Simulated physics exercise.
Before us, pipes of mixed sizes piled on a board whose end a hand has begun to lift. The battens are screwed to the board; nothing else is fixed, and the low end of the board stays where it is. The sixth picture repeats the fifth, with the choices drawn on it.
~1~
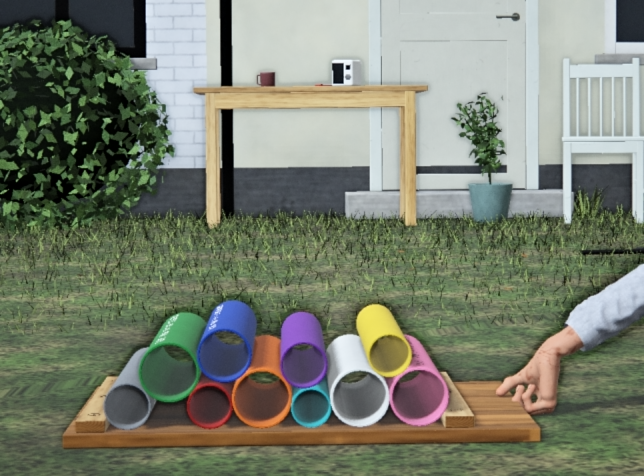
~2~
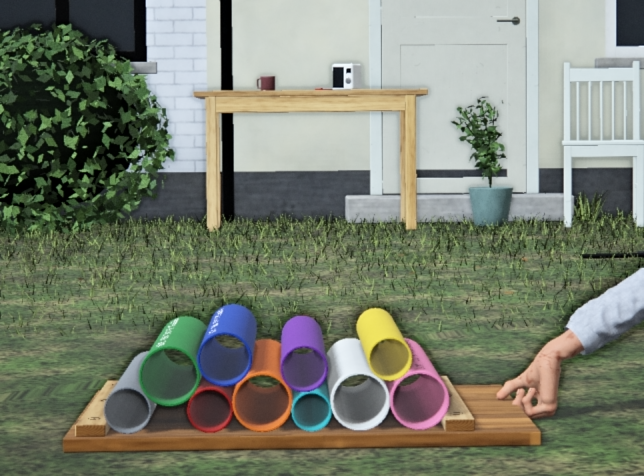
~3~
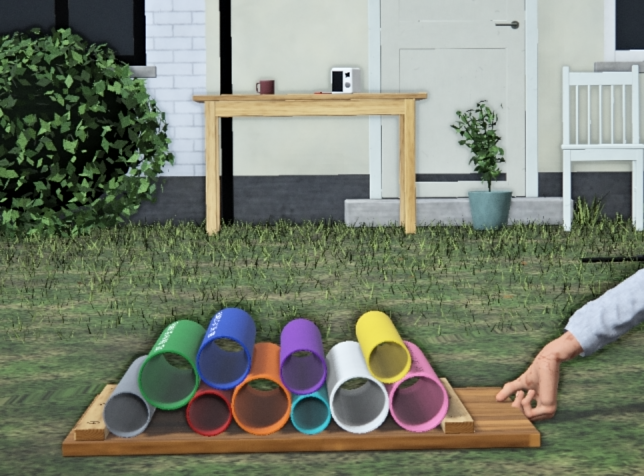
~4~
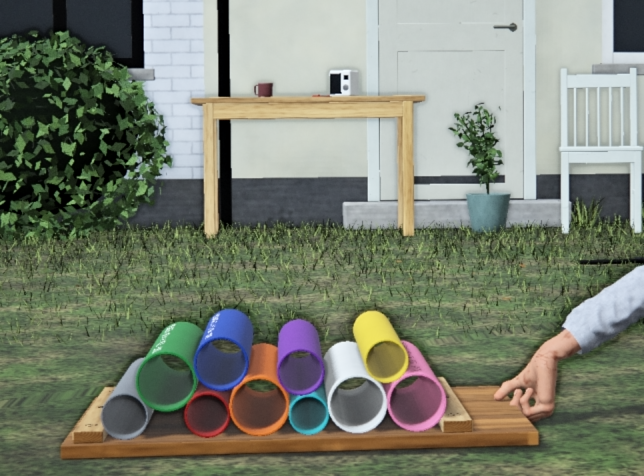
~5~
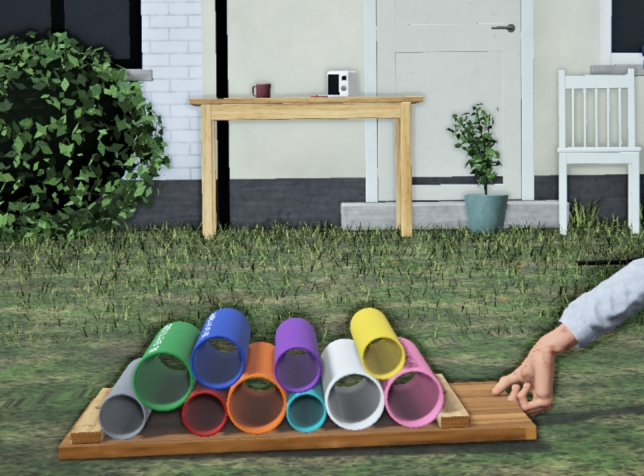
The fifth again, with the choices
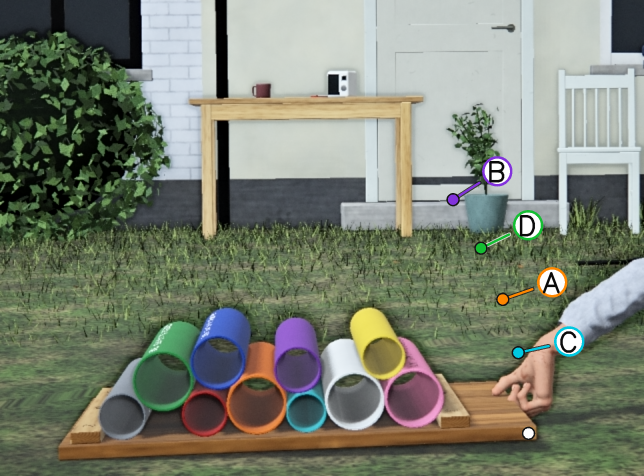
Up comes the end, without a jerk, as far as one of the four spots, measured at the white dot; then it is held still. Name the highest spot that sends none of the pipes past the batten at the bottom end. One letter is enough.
The answer is mark C.
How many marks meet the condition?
One of them.
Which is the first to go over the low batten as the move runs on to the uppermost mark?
The green one.
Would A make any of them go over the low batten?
Yes, at A.
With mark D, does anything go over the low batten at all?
At D: Yes.
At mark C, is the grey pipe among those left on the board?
Yes, with C.
On the marked copy, A at (503, 299); B at (453, 200); C at (518, 353); D at (481, 248); the white dot at (529, 434).
Taking C. A third of the way, board at 11°.
Two thirds of the way, board at 12°.
When it is over, board at 12°, none over the low batten.
As for the rest, A two over the low batten (green, blue); B ten over the low batten; D two over the low batten (green, blue).
